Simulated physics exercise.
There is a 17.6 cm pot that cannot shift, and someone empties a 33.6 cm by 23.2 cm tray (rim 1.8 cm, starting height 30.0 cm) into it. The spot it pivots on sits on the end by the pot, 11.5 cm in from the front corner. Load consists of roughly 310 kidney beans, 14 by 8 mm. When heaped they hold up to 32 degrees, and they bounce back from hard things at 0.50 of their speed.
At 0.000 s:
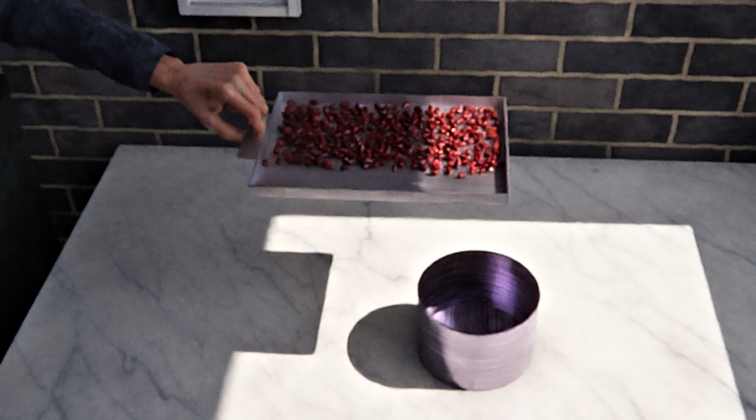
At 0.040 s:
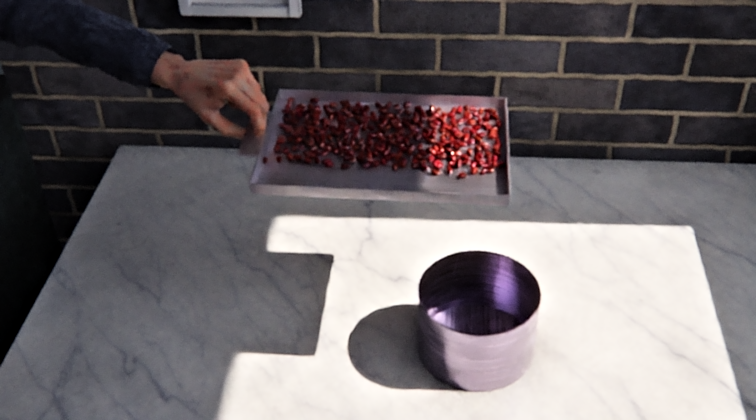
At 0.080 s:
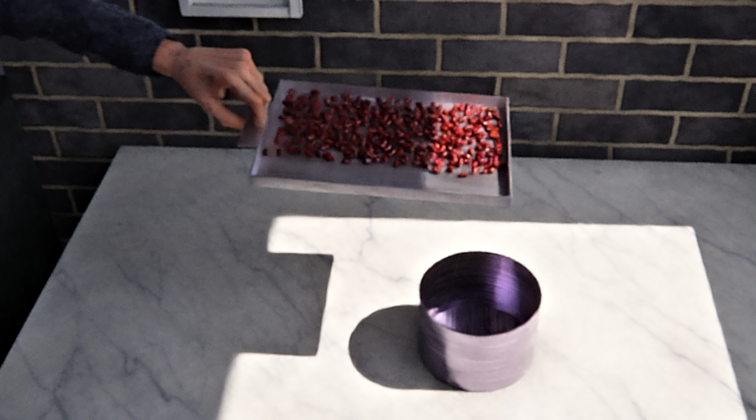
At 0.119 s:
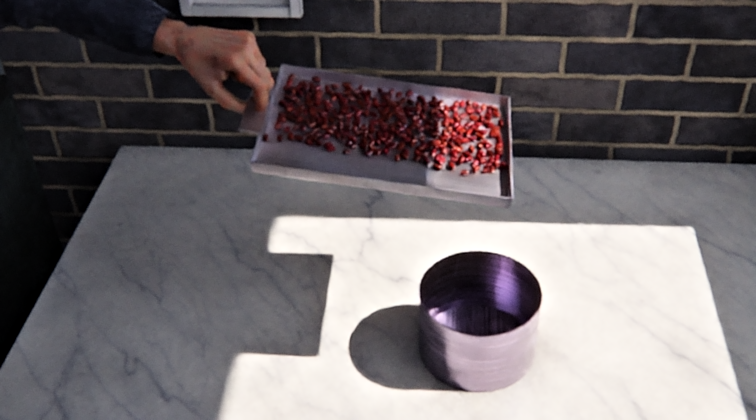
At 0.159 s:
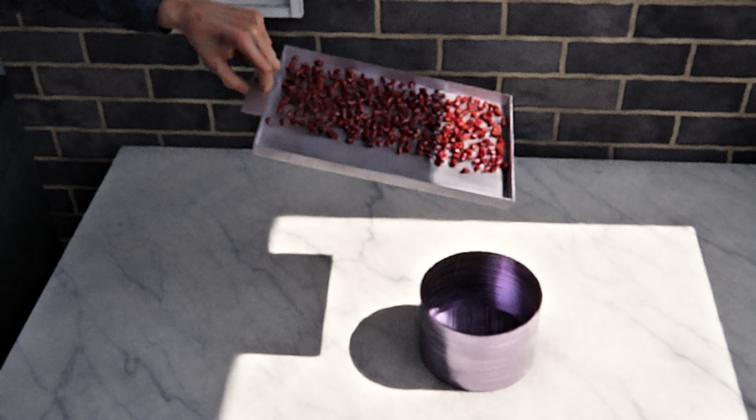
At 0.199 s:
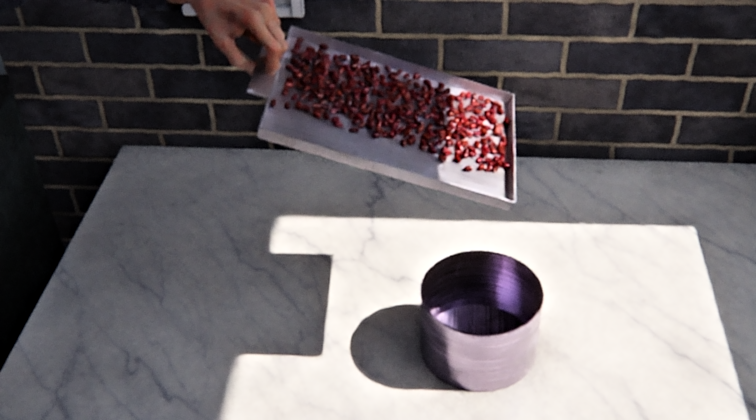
A shallow tray of dark red beans, held by a hand at its left end, tilted slowly and then faster, its left side rising above a purple round pot on a marble counter.
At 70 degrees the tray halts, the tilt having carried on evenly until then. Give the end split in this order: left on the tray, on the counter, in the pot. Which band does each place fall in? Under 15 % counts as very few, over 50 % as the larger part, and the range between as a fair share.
Tray: A fair share. Counter: The larger part. Pot: Very few.
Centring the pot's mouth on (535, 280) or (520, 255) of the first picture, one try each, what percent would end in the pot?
I'd say some 40 per cent for the first and some 20 per cent for the second.
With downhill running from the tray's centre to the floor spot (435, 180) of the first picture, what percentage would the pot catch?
My best guess is some 55 per cent.
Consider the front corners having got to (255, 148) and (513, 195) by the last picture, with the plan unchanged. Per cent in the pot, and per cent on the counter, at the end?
Per cent by place - pot 5, counter 60.
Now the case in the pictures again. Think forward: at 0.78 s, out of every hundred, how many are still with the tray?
Load share: Around 30%.
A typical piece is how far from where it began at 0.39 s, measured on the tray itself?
2 cm.
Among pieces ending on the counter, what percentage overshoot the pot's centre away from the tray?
Share: Around 100 %.
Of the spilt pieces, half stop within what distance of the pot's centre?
Some 30 centimetres.
After 0.39 s, tilt 45 degrees; the tray holds 100 %, the pot 0 %.
Then, at 0.52 s, tilt 63 degrees; the tray holds 100 %, the pot 0 %.
Then, at 0.78 s, tilt 70 degrees; the tray holds 30 %, the pot 0 %.
At rest (2.2 s), tray 25 %, counter 70 %, pot 5 %.
